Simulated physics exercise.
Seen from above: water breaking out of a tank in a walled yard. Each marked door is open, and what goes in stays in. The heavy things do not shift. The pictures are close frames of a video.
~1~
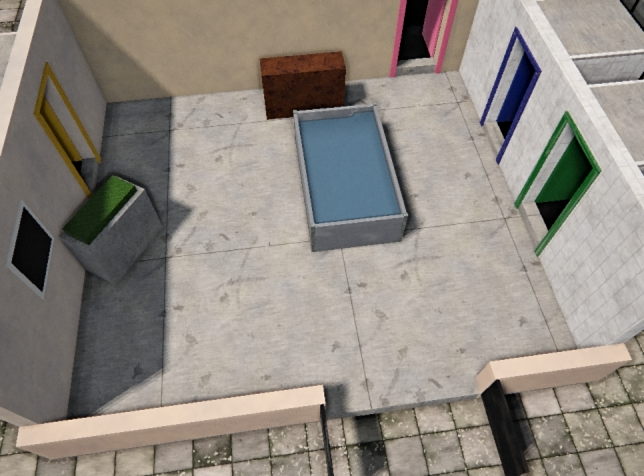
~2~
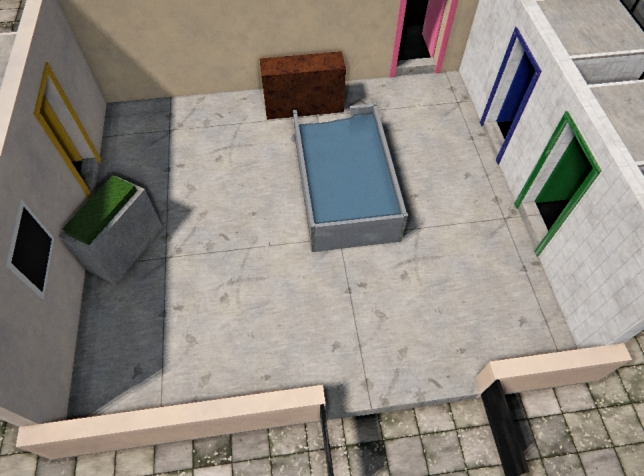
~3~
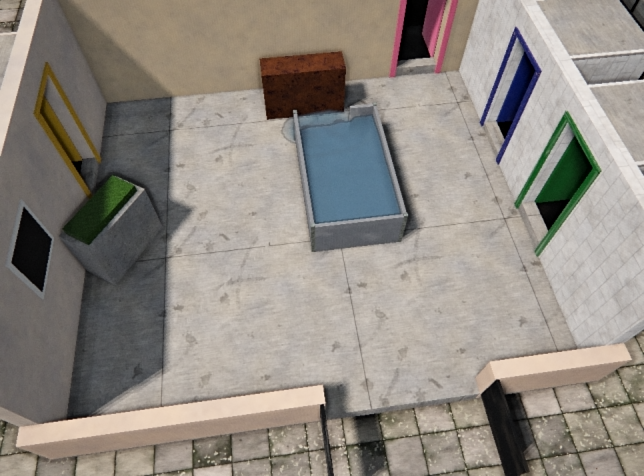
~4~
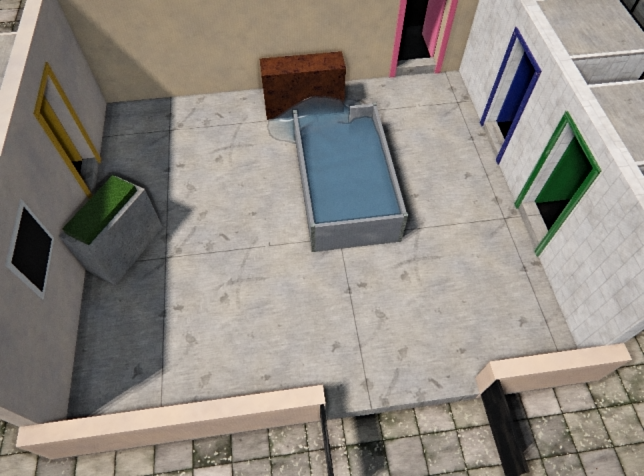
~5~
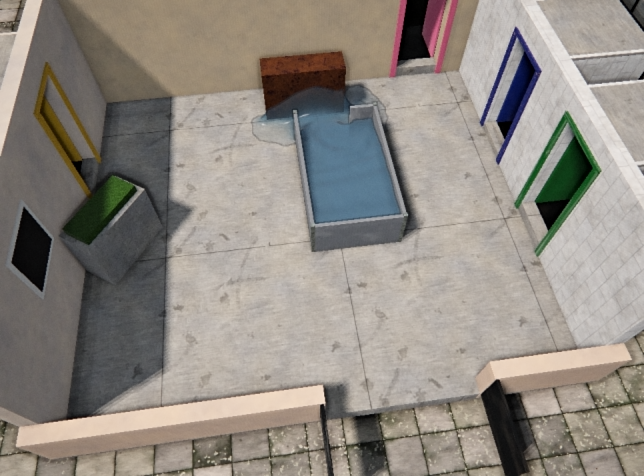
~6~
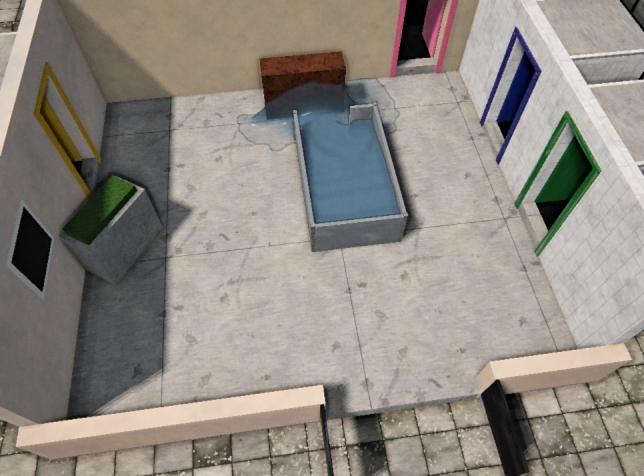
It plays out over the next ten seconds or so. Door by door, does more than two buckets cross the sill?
The yellow door admits no more than that; the blue door admits no more than that; the pink door admits no more than that; the green door admits no more than that.
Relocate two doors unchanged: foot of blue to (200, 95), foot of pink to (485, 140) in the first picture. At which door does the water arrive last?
The green-painted one.
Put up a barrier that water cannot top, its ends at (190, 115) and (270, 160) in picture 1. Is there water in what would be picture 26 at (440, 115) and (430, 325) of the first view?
In turn: Wet, no water.
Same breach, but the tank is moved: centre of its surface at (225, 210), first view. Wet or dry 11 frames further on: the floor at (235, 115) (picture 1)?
There: Under water.
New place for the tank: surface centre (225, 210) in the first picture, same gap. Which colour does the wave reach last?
It is the door marked green.
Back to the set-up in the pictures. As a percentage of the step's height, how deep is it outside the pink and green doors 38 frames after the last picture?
Near 50 and 20 in a hundred.
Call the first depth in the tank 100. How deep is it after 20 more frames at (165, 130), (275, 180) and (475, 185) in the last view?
In turn 4, 0 and 10 in a hundred.
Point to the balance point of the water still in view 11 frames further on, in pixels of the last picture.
Around (321, 155).
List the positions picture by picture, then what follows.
In the first picture, the tank at (346, 163) is whole and still.
In the second picture, water pours out on the tank's far side and has run to a hidden place.
In the third picture, the front is at a hidden place, out from the gap on the tank's far side.
In the fourth picture, the front is at (352, 102), out from the gap on the tank's far side.
In the fifth picture, the front is at (357, 88), out from the gap on the tank's far side.
In the sixth picture, water pours out on the tank's far side and has run to (371, 79).
A moment on, water covers 20 % of the floor; the yellow door not reached, the blue door not reached, the pink door wet at the sill, nothing in, the green door not reached.
Next, water covers 35 % of the floor; the yellow door wet at the sill, nothing in, the blue door wet at the sill, nothing in, the pink door wet at the sill, nothing in, the green door not reached.
Then, water covers 45 % of the floor; the yellow door wet at the sill, nothing in, the blue door under two buckets in, the pink door wet at the sill, nothing in, the green door wet at the sill, nothing in.
Later, water covers 70 % of the floor; the yellow door wet at the sill, nothing in, the blue door under two buckets in, the pink door wet at the sill, nothing in, the green door wet at the sill, nothing in.
In the end, water covers 95 % of the floor; the yellow door wet at the sill, nothing in, the blue door under two buckets in, the pink door wet at the sill, nothing in, the green door wet at the sill, nothing in.
